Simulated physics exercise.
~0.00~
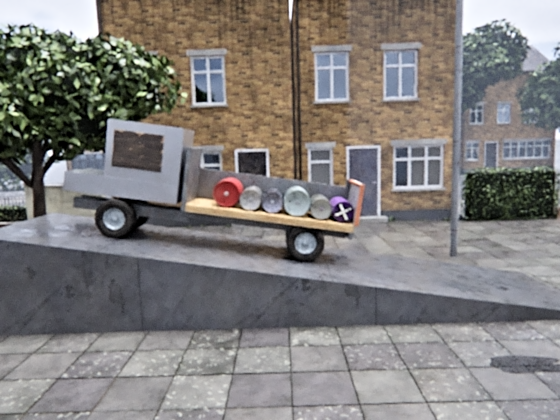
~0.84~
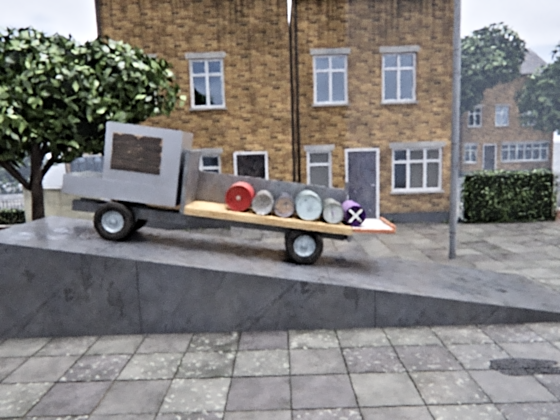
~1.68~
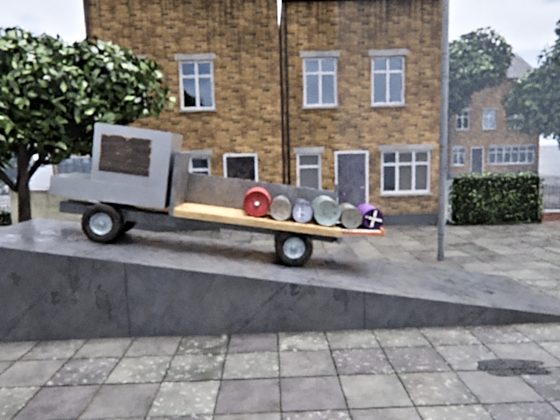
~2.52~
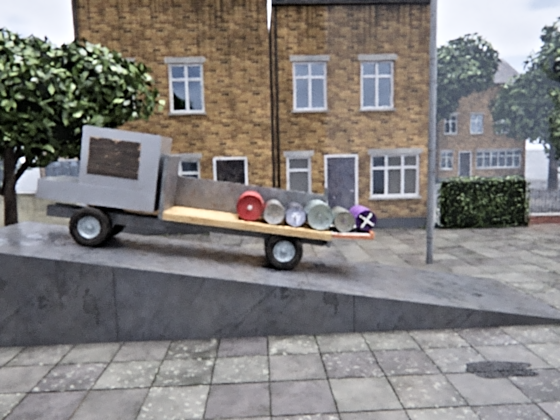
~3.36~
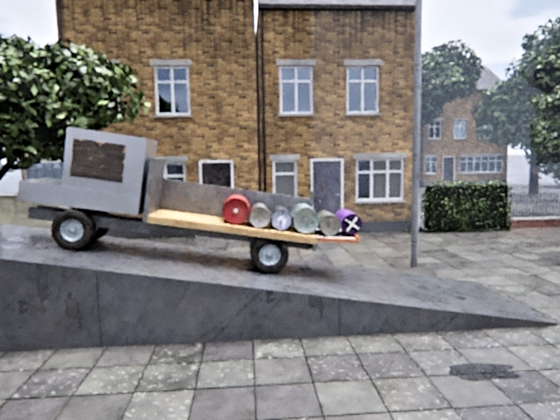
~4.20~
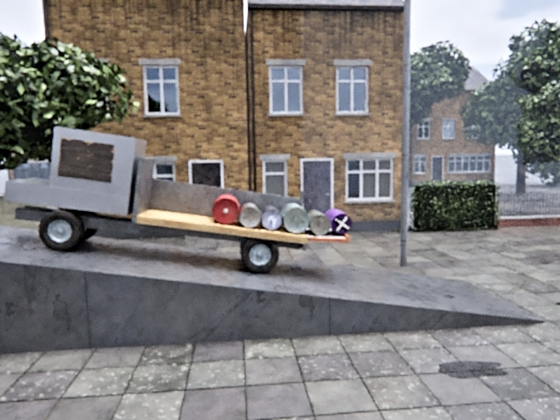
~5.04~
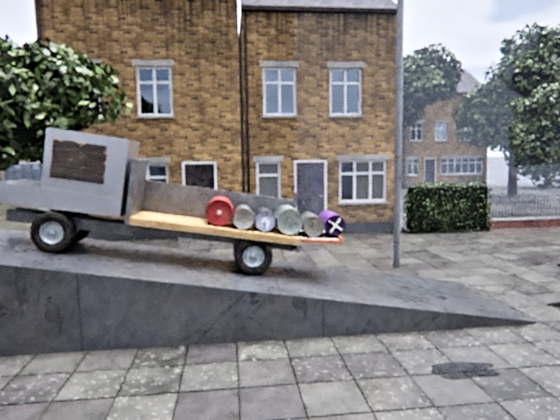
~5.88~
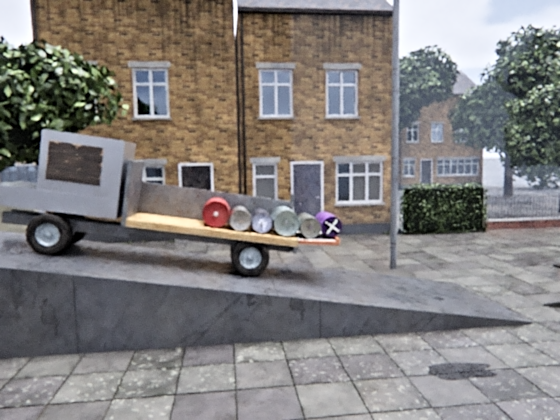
The tailgate drops and the kegs roll right, the purple one stopping on the gate.
